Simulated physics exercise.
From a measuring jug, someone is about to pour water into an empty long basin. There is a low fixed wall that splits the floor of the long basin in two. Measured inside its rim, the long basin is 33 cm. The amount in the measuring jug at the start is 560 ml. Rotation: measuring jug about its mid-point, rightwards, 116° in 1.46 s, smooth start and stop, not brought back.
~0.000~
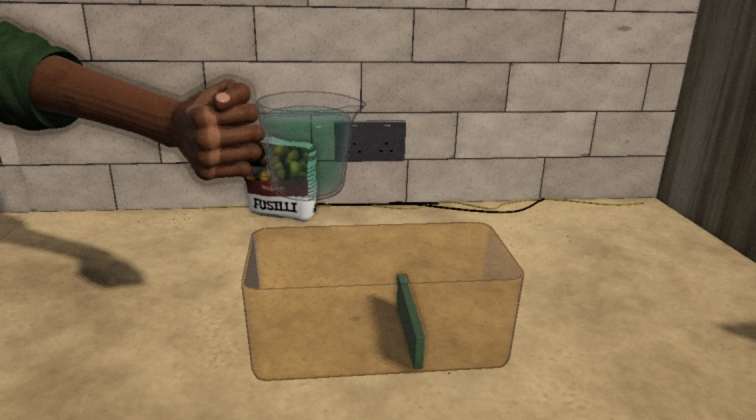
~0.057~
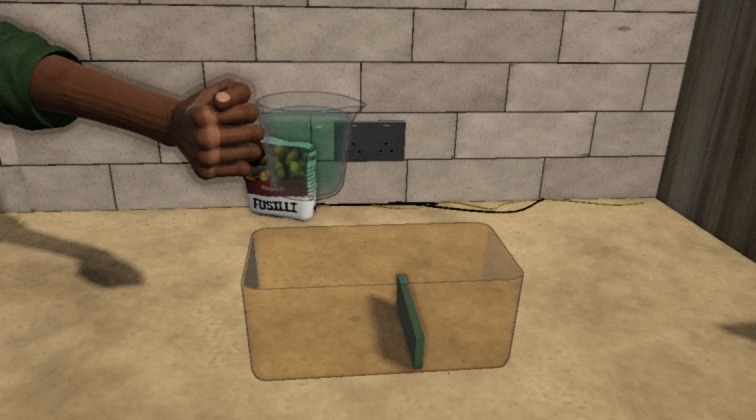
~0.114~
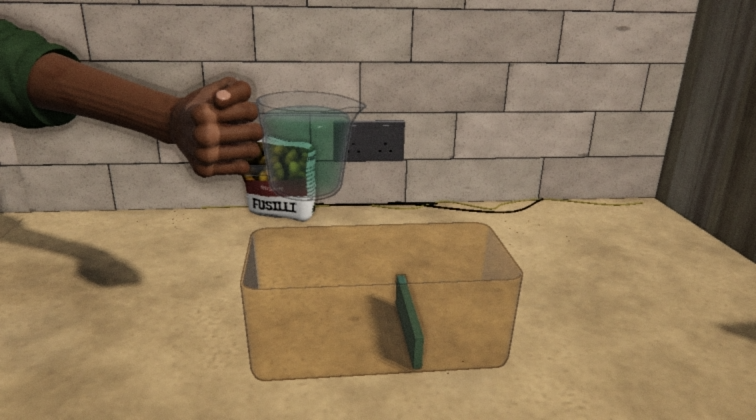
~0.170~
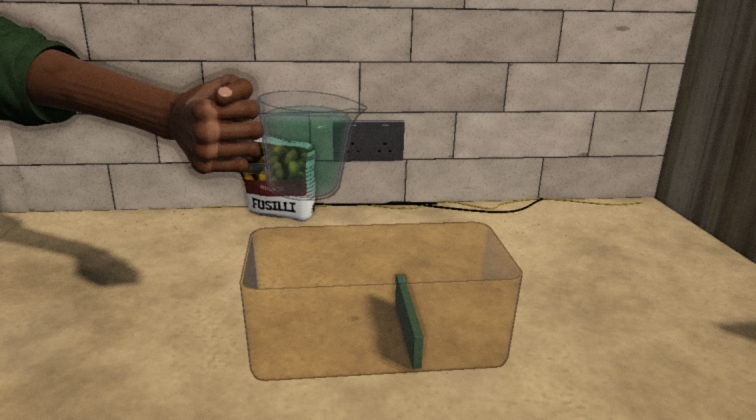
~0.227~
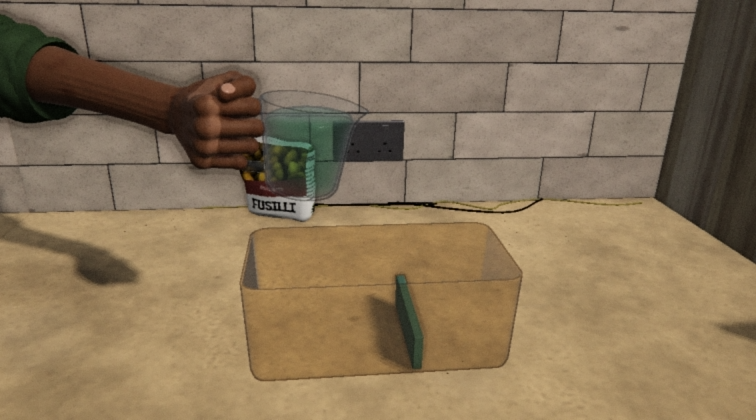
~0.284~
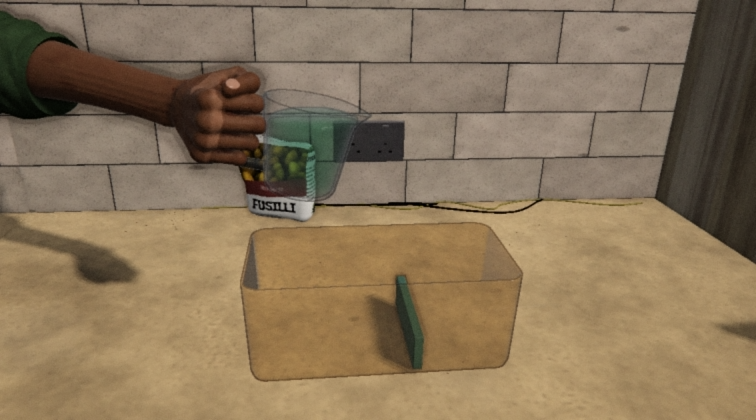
We see a fist beside a clear measuring jug and a fusilli packet, behind a long transparent basin with a green divider; the jug stays still at first, then tilts slightly to the right.
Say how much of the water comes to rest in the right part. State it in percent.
About 61 per cent comes to rest there.
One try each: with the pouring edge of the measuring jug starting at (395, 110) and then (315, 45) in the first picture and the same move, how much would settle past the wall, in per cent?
Result: 85 per cent, then 5 per cent.
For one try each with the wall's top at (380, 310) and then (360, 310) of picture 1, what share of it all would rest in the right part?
90 in a hundred, followed by 95 in a hundred.
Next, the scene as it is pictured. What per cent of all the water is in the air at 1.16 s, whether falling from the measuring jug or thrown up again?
About 12 per cent.
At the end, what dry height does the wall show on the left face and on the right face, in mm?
Noted: Left near 42 mm, right near 28 mm.
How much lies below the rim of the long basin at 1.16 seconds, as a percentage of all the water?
Roughly 78 per cent.
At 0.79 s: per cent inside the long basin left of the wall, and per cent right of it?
Around 1 on the left side and 10 on the right side.
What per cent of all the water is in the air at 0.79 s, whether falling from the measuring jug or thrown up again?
Near 20 per cent of it all.
Then, 0.79 s in, the tilt is 65° and 70 per cent is still to pour, 1 is left of the wall and 9 right of it.
Then, 1.16 s in, the tilt is 104° and 11 per cent is still to pour, 19 is left of the wall and 59 right of it.
Then, 1.54 s in, the tilt is 116° and 0 per cent is still to pour, 38 is left of the wall and 61 right of it.
Then, 1.96 s in, the tilt is 116° and 0 per cent is still to pour, 38 is left of the wall and 61 right of it.
Finally, 38 per cent lies left of the wall, 61 right of it and 1 outside.
